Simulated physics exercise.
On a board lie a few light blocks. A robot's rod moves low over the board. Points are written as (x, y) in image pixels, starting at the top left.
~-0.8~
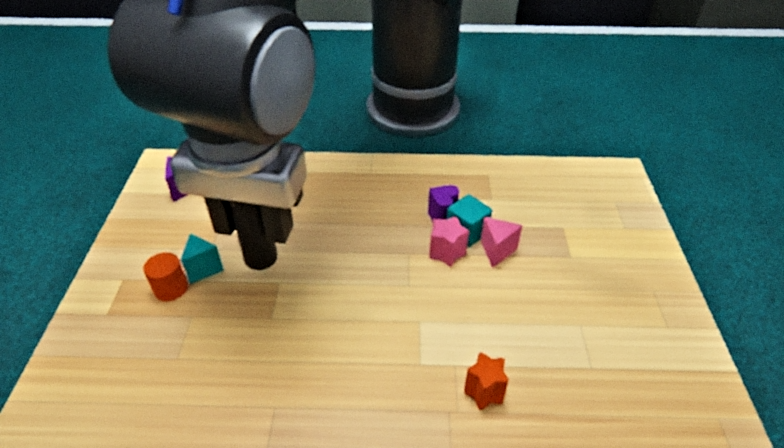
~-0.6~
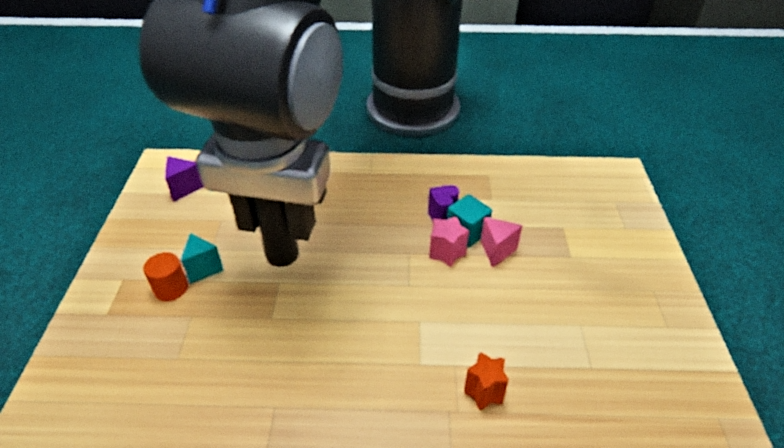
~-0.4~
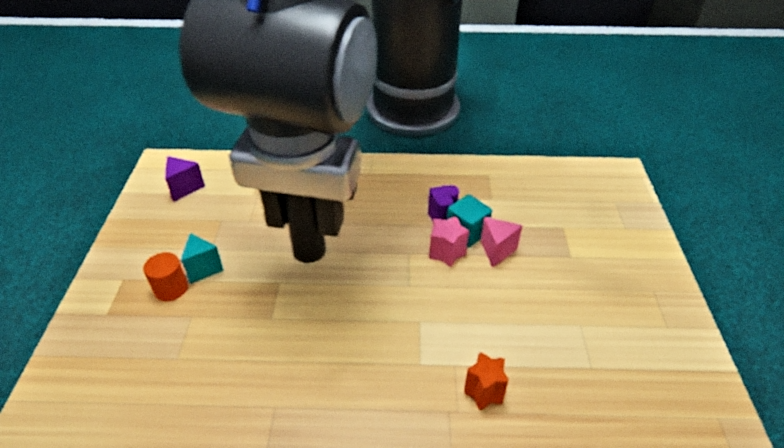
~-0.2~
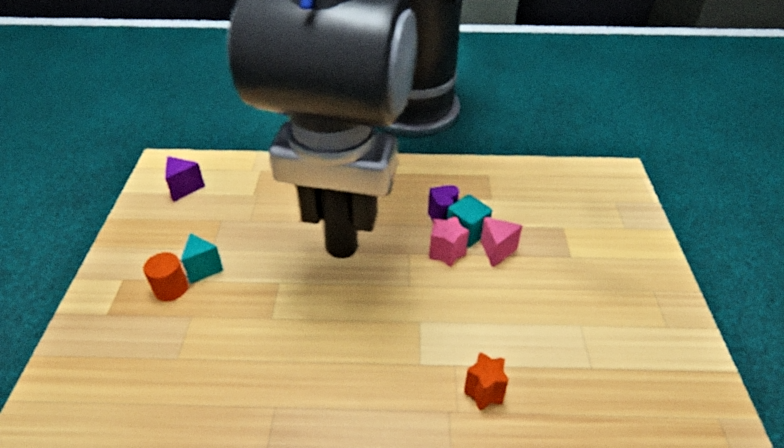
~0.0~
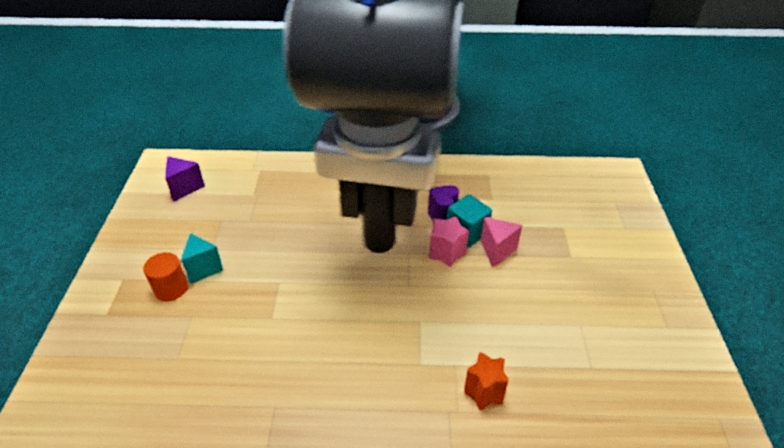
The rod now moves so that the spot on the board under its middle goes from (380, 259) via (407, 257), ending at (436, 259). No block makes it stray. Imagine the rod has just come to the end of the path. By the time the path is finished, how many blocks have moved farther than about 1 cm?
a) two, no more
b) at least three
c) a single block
It's c.
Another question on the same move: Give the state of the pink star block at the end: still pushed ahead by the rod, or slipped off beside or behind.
That block remains ahead.
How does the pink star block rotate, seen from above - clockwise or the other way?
From above, counter-clockwise.
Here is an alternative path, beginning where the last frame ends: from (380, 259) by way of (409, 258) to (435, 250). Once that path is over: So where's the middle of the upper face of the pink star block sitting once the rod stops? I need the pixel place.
I'd expect the centre of its top face to be at (468, 225).
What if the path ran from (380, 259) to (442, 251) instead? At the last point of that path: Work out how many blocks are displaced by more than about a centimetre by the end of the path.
The count is two.
On the path given first. Halfway along, rod (409, 239); nothing pushed yet.
At the end, rod (437, 241); purple heart-shaped block not moved; pink star block (467, 229), turned 30° anticlockwise; turquoise square block (475, 206).
